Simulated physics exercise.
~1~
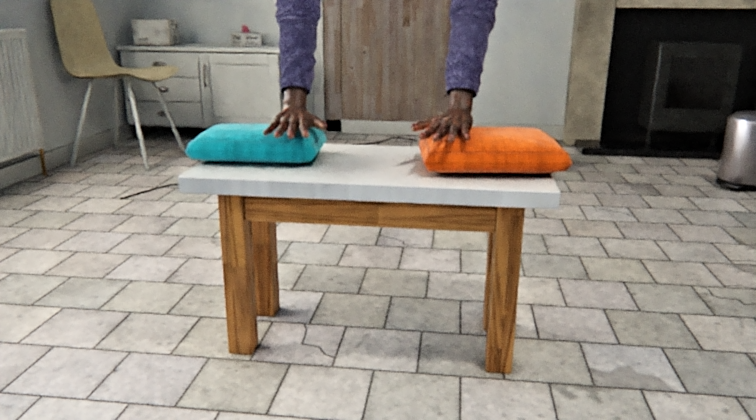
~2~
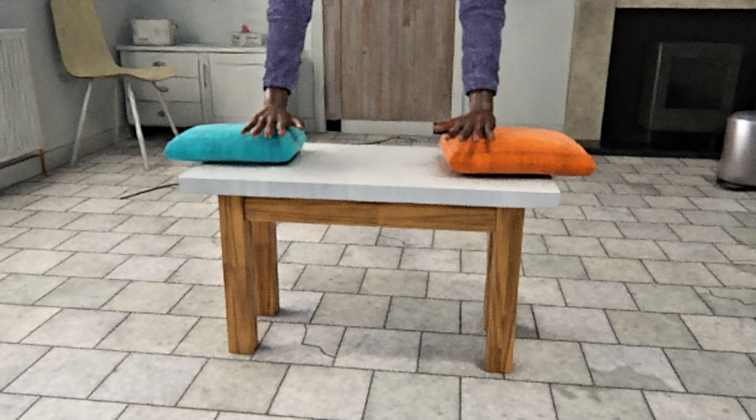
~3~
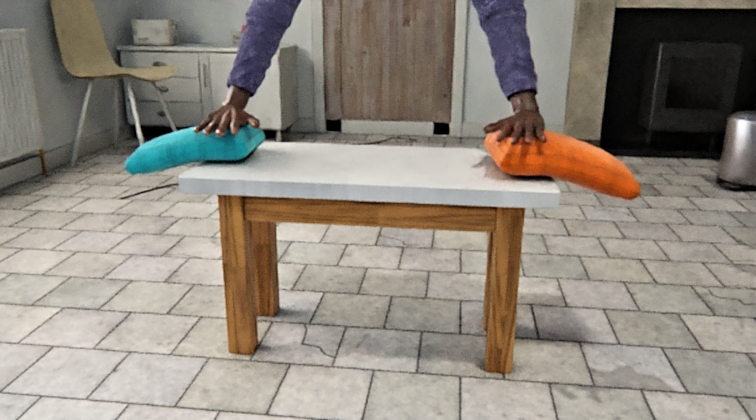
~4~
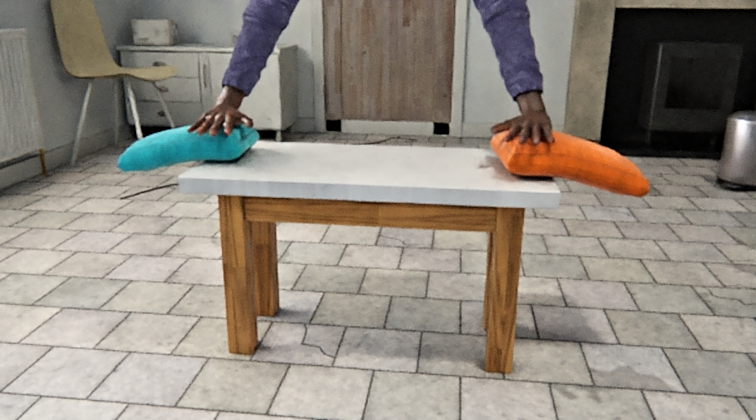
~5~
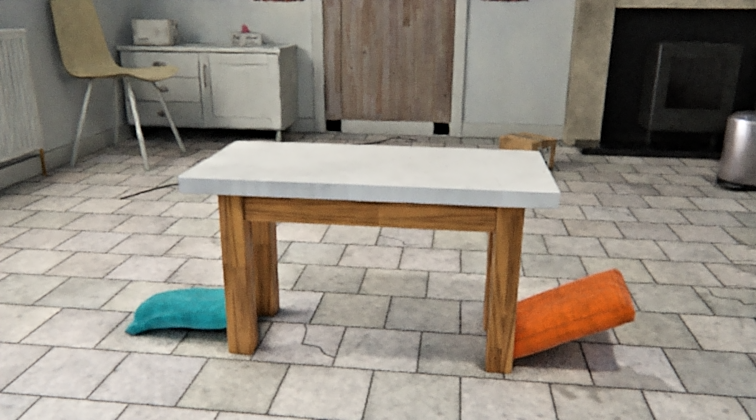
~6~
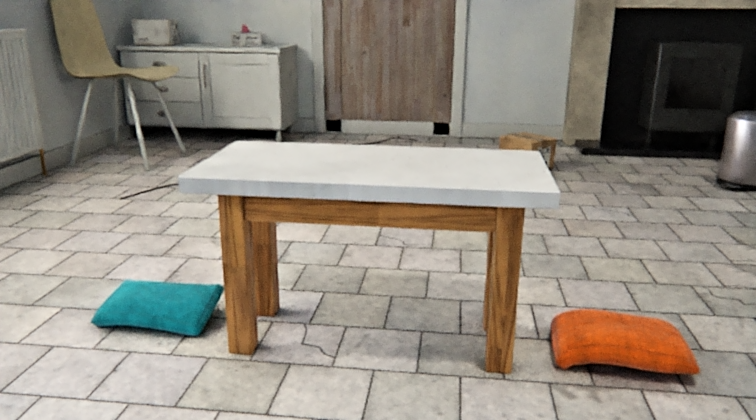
In a grey-tiled room, hands sliding turquoise and orange cushions off opposite ends of a low table, both ending on the floor.
